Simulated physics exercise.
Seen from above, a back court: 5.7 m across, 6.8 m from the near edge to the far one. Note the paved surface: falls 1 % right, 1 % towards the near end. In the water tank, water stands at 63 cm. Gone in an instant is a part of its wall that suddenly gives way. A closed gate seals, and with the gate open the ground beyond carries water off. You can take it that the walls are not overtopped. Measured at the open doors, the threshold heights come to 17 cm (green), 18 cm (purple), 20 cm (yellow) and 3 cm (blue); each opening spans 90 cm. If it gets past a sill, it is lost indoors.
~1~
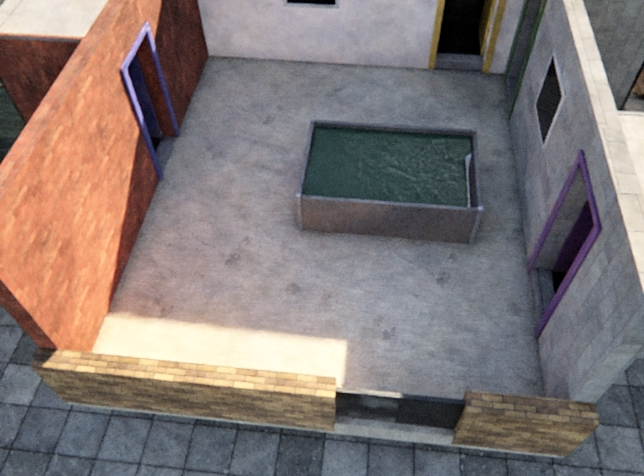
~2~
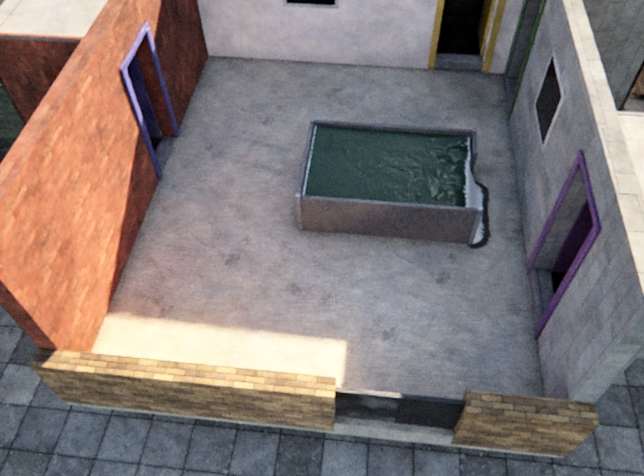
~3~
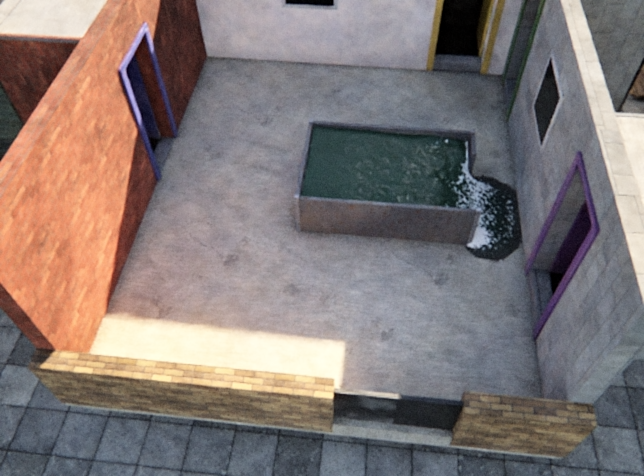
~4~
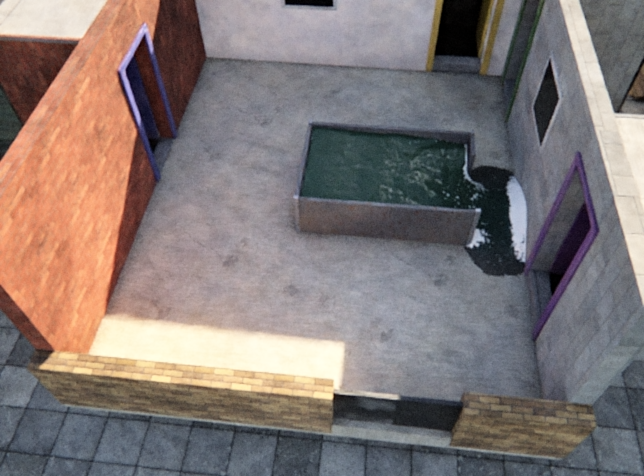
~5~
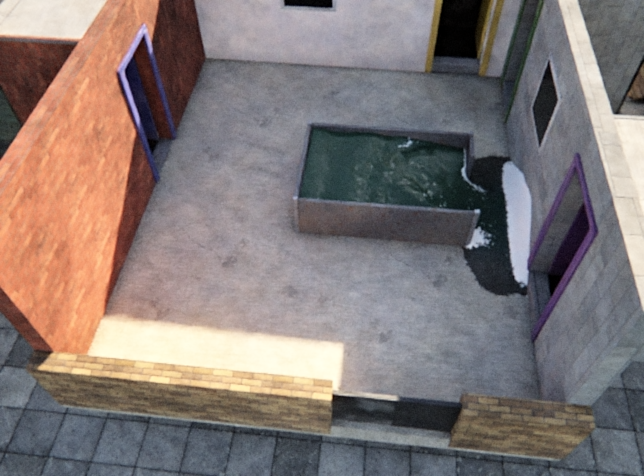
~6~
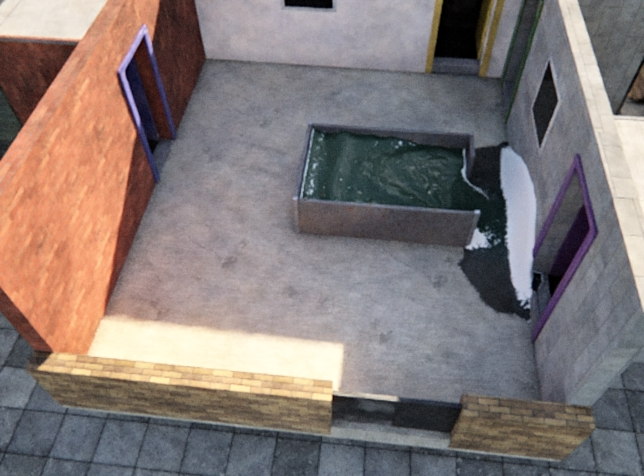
The clip opens on a walled courtyard seen from above, with a rectangular tank of dark green water standing still. The tank's right end gives way and water pours out, foaming onto the paving. The dark, white-edged pool spreads to the right-hand wall and forward toward the purple-framed doorway, while the tank's surface ripples.
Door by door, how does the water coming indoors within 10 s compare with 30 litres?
In order: The green door will see an amount within the limit come in. The purple door will see an amount within the limit come in. The yellow door will see an amount within the limit come in. The blue door will see too much water come in.
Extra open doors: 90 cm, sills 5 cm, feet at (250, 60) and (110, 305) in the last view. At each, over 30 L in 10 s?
In the order given, lower then higher.
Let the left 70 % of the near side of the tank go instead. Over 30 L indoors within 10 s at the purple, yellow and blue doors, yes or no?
Door by door - purple: Within bounds, yellow: Within bounds, blue: Within bounds.
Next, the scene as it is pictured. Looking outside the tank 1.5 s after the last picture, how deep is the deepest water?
Around 43 centimetres deep.
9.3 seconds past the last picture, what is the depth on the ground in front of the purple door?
It's about 4.5 cm.
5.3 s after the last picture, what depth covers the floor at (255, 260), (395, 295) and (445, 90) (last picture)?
Close to 2, 2 and 9 centimetres.
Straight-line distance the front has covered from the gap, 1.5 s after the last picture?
Distance: Approx. 3.8 m.
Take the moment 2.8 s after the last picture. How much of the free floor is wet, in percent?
Wet share: Near 50 percent.
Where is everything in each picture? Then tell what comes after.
In the first picture, the water tank at (390, 166) is whole and still, 63 cm deep.
In the second picture, water pours out at (469, 203) and has run 0.6 m, to a hidden place; typically 5 cm deep outside, 63 cm at the water tank's back.
In the third picture, the front is at (506, 189), 0.9 m from the gap at (467, 205); 0.9 m2 of floor is under water; 63 cm left at the back of the water tank.
In the fourth picture, water pours out at (467, 206) and has run 1.2 m, to (512, 177); typically 13 cm deep outside, 63 cm at the water tank's back.
In the fifth picture, the front is at (524, 291), 1.5 m from the gap at (466, 207); 1.6 m2 of floor is under water; 63 cm left at the back of the water tank.
In the sixth picture, the front is at (507, 145), 1.8 m from the gap at (466, 208); 1.7 m2 of floor is under water; 57 cm left at the back of the water tank.
Then, 0.7 s after the last picture water covers 20 % of the floor and is deepest (52 cm) near (513, 227); green door 3 cm at the sill, 0 L in, purple door 18 cm at the sill, 1 L in, yellow door not reached, blue door not reached.
Then, 1.5 s after the last picture water covers 30 % of the floor and is deepest (43 cm) near (512, 218); green door 6 cm at the sill, 0 L in, purple door 18 cm at the sill, 3 L in, yellow door 21 cm at the sill, 0 L in, blue door not reached.
Then, 2.8 s after the last picture water covers 50 % of the floor and is deepest (27 cm) near (536, 429); green door 9 cm at the sill, 0 L in, purple door 12 cm at the sill, 5 L in, yellow door 19 cm at the sill, 4 L in, blue door not reached.
Then, 5.3 s after the last picture water covers 95 % of the floor and is deepest (17 cm) near (534, 414); green door 11 cm at the sill, 1 L in, purple door 8 cm at the sill, 6 L in, yellow door 10 cm at the sill, 4 L in, blue door 7 cm at the sill, 0 L in.
Then, 9.3 s after the last picture water covers 100 % of the floor and is deepest (10 cm) near (521, 427); green door 7 cm at the sill, 1 L in, purple door 5 cm at the sill, 6 L in, yellow door 6 cm at the sill, 4 L in, blue door 7 cm at the sill, 65 L in.
